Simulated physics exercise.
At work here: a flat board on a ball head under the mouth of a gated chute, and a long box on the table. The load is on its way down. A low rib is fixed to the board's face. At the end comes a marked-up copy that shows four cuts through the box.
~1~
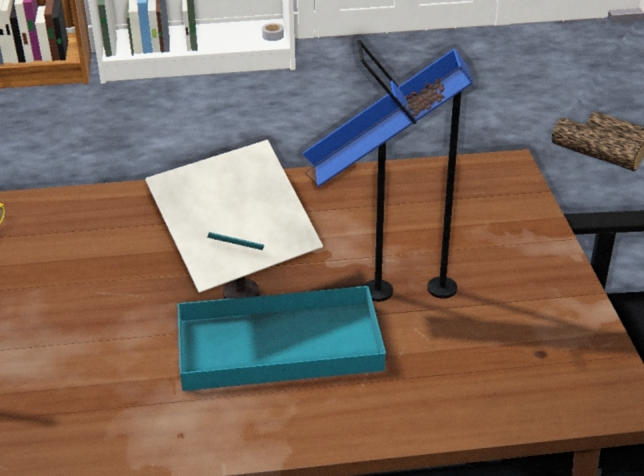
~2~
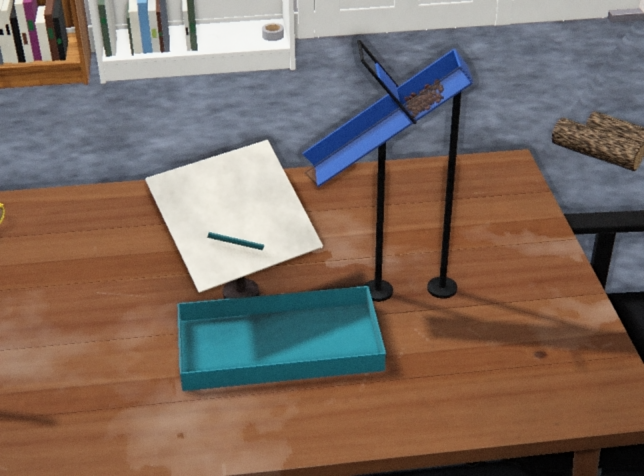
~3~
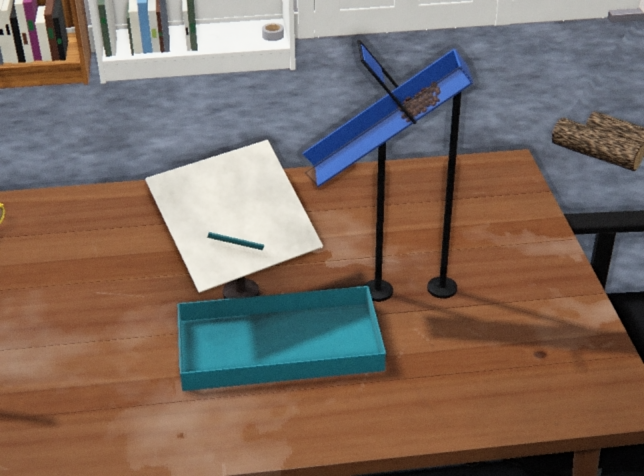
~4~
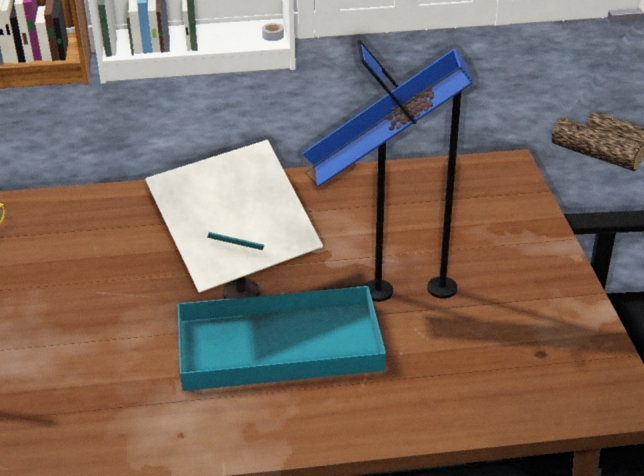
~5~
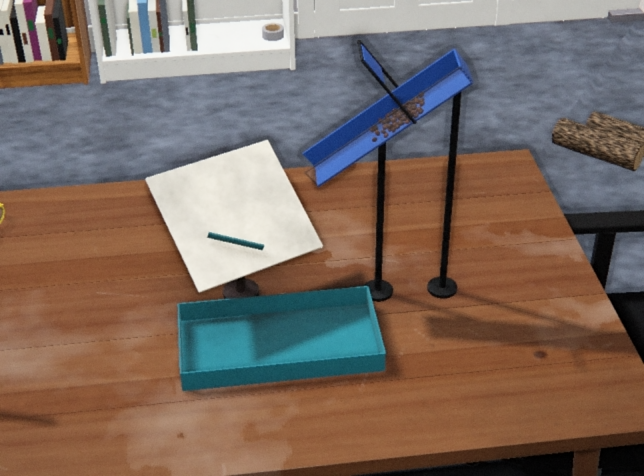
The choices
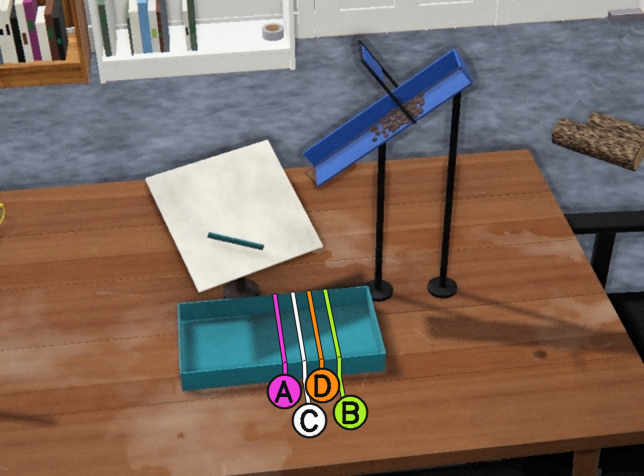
Small brown pieces sit bunched behind a dark gate near the upper end of a sloping blue chute, then slip under it and slide a short way down to the left, spreading slightly. Below, the tilted pale board with its teal strip and the empty teal box on the wooden table stay still.
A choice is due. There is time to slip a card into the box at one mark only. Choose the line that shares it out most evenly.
Line C.
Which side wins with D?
Left.
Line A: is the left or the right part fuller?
More lands on the right.
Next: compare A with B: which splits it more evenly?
A it is.
On the marked copy, line A crosses the front rim at (284, 363); line B crosses the front rim at (339, 358); line C crosses the front rim at (304, 361); line D crosses the front rim at (321, 359).
If A is chosen, of what is caught, a small share on the left of the divider, the bulk on the right.
If B is chosen, of what is caught, the whole lot on the left of the divider, none at all on the right.
If C is chosen, of what is caught, close to half on the left of the divider, close to half on the right.
If D is chosen, of what is caught, the bulk on the left of the divider, a small share on the right.
